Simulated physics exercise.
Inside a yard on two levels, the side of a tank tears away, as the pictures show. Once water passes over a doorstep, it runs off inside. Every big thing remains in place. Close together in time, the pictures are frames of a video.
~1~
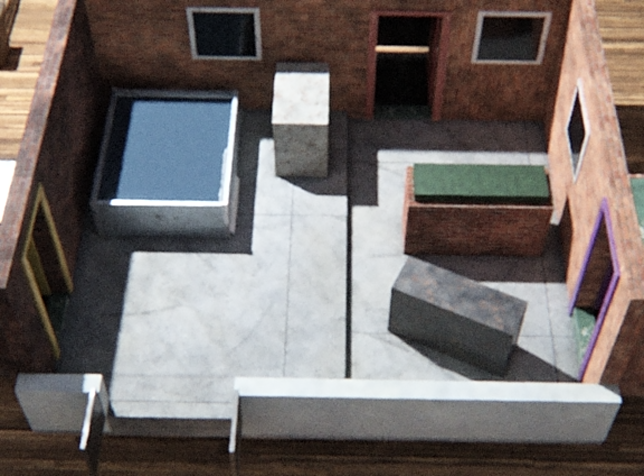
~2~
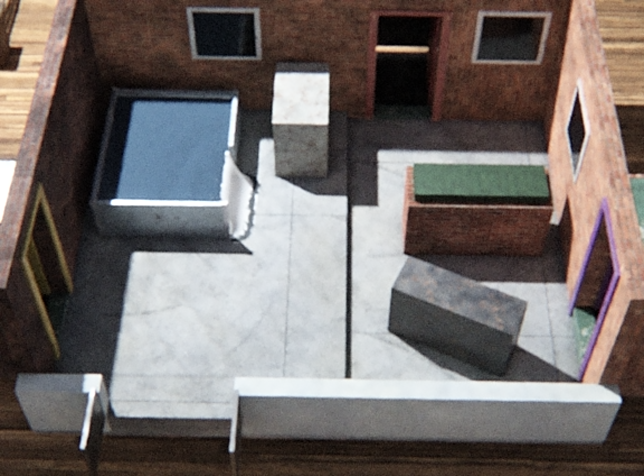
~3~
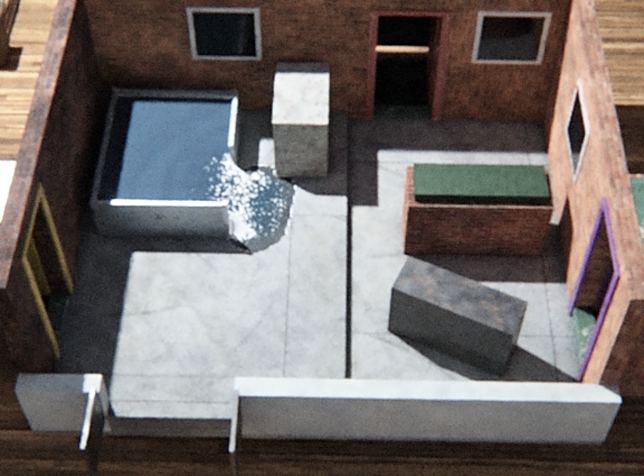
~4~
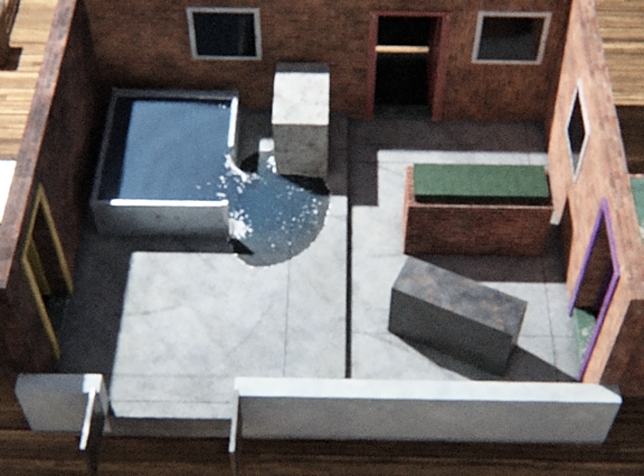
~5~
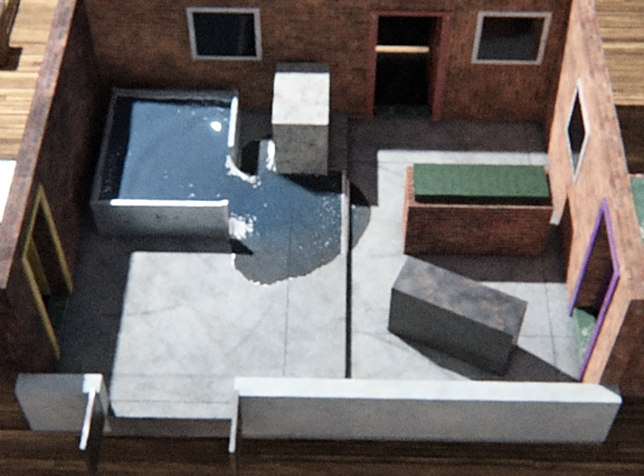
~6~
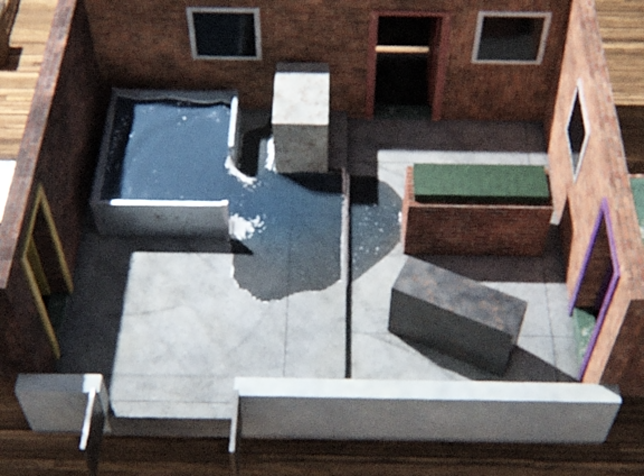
A small brick-walled yard with a pale stone floor is seen from above at an angle, the view staying still throughout. A pale tank of blue water stands at left beside a tall light block, with a green-topped brick planter and a grey slanted block at right, between yellow-framed and purple-framed doorways. The tank's right side breaks open, and water bursts out in white spray, spreads across the floor and crosses the dividing line toward the planter.
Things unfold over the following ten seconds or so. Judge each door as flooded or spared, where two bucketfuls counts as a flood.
The red door is flooded, the purple door is spared, the yellow door is spared.
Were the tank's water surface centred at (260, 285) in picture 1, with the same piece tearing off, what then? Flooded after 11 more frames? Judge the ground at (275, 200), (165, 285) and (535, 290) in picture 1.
Result: Spared; spared; inundated.
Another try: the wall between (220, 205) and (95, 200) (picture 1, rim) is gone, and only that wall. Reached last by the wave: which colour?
The red one comes last.
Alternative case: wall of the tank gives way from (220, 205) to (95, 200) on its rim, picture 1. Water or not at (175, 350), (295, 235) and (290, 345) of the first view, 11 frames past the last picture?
Submerged, bone-dry, submerged.
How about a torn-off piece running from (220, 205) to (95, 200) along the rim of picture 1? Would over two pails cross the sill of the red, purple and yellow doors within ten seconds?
My take: Red door stays short of it, purple door stays short of it, and yellow door tops the mark.
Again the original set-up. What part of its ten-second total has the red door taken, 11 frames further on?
I make it 0 per cent.
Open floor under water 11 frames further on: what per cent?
I'd say 55 per cent.
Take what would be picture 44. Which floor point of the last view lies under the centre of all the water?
That comes out near (373, 240).
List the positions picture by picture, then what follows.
In the first picture, still water in the tank at (168, 148).
In the second picture, the front is at (239, 236), out from the gap at (228, 195).
In the third picture, water pours out at (228, 197) and has run to (285, 181).
In the fourth picture, water pours out at (228, 198) and has run to (323, 191).
In the fifth picture, the front is at (365, 218), out from the gap at (228, 198).
In the sixth picture, the front is at (402, 209), out from the gap at (228, 197).
A moment on, water covers 35 % of the floor; the red door not reached, the purple door not reached, the yellow door not reached.
Next, water covers 55 % of the floor; the red door not reached, the purple door wet at the sill, nothing in, the yellow door not reached.
Then, water covers 60 % of the floor; the red door wet at the sill, nothing in, the purple door wet at the sill, nothing in, the yellow door not reached.
Later, water covers 60 % of the floor; the red door under two buckets in, the purple door wet at the sill, nothing in, the yellow door not reached.
In the end, water covers 65 % of the floor; the red door over two buckets in, the purple door wet at the sill, nothing in, the yellow door not reached.
